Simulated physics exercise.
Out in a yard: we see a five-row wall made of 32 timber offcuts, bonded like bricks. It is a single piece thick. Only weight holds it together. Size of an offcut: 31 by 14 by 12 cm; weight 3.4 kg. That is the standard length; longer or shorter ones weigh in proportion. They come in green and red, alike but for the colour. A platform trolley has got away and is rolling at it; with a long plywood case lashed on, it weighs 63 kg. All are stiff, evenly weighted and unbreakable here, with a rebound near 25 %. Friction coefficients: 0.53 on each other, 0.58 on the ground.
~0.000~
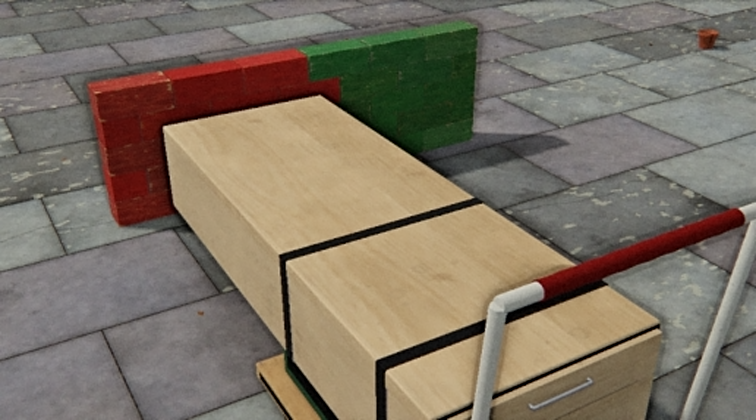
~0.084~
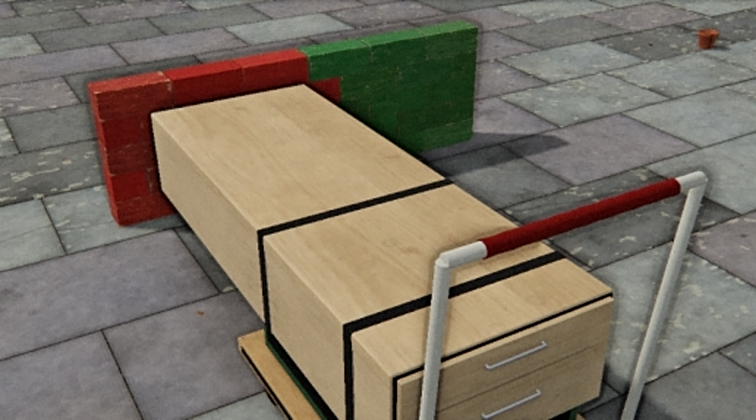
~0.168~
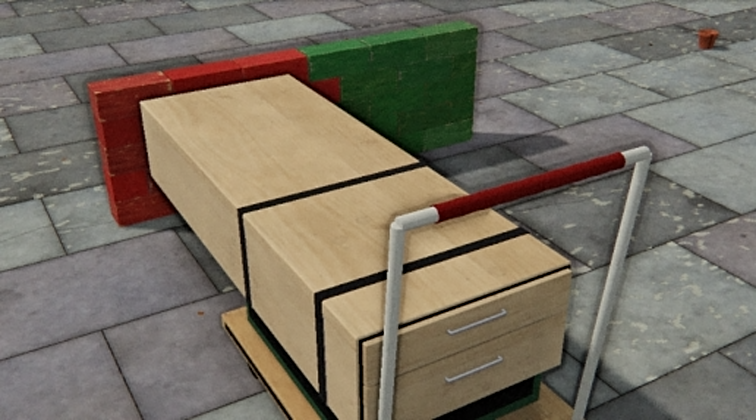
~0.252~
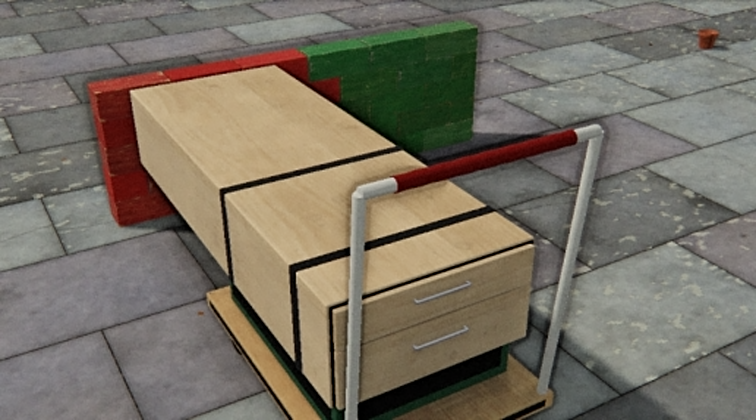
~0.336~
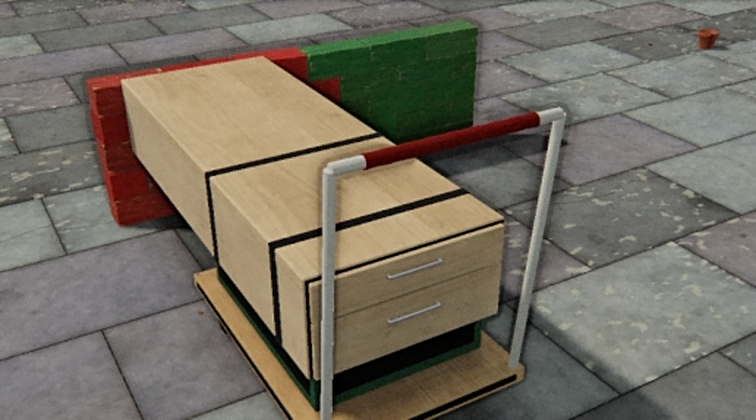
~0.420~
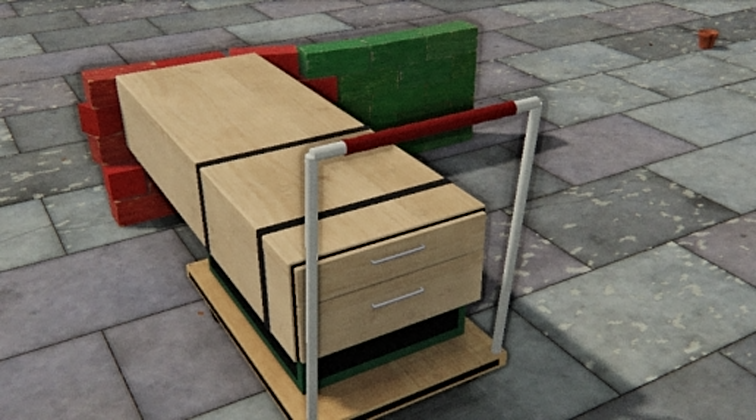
A long wooden case strapped to a trolley rolled away from the viewer up to a low red and green wall, then pushed into the red left part, shoving some of its blocks out of line.
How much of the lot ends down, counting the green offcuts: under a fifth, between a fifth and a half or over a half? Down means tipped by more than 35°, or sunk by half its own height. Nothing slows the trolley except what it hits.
The part is less than a fifth.
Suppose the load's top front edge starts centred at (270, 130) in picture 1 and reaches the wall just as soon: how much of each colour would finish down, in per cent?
Then red 80, green 10 per cent.
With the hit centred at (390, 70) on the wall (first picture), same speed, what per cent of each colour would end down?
In that case red 10, green 70 per cent.
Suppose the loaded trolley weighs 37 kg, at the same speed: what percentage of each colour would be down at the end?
In that case red 60, green 10 per cent.
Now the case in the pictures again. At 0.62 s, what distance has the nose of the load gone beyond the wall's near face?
Some 30 cm beyond.
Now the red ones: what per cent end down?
By colour: Red 80 per cent.
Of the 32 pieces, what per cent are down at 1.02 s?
At that moment 35 per cent.
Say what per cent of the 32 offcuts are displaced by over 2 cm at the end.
50 per cent.
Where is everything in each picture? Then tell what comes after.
In the first picture (places mark the middle of the side facing us), load (171, 157) 55 cm short of the wall; top green offcut (453, 43); top red offcut (210, 88); nothing disturbed.
The second picture shows load (159, 143) 40 cm short of the wall; top green offcut (453, 43).
The third picture shows load (147, 130) 25 cm short of the wall; top green offcut (453, 43).
The fourth picture shows load (137, 118) 11 cm short of the wall; top green offcut (453, 43).
The fifth picture shows load (128, 106) 25 mm into the wall's line; top green offcut (453, 43); 9 disturbed, none down.
The sixth picture shows load (122, 102) 11 cm into the wall's line; top green offcut (453, 43); steepest lean 12°, the offcut at (95, 150); 12 disturbed, none down.
After 0.62 s, load 29 cm past the wall's line, still rolling; none of the 15 green offcuts down (9 of 32 in all colours); top green offcut unmoved; top red offcut leaning 32°, 17 cm lower.
After 1.02 s, load 62 cm past the wall's line, still rolling; 1 of the 15 green offcuts down (11 of 32 in all colours); top green offcut unmoved; top red offcut on its side.
At rest (2.5 s), load 1.02 m past the wall's line, stopped; 1 of the 15 green offcuts down (14 of 32 in all colours); top green offcut unmoved; top red offcut on its side. That is 7 per cent. As the last picture would show them, middles, top green offcut near (444, 40), top red offcut near (175, 118).
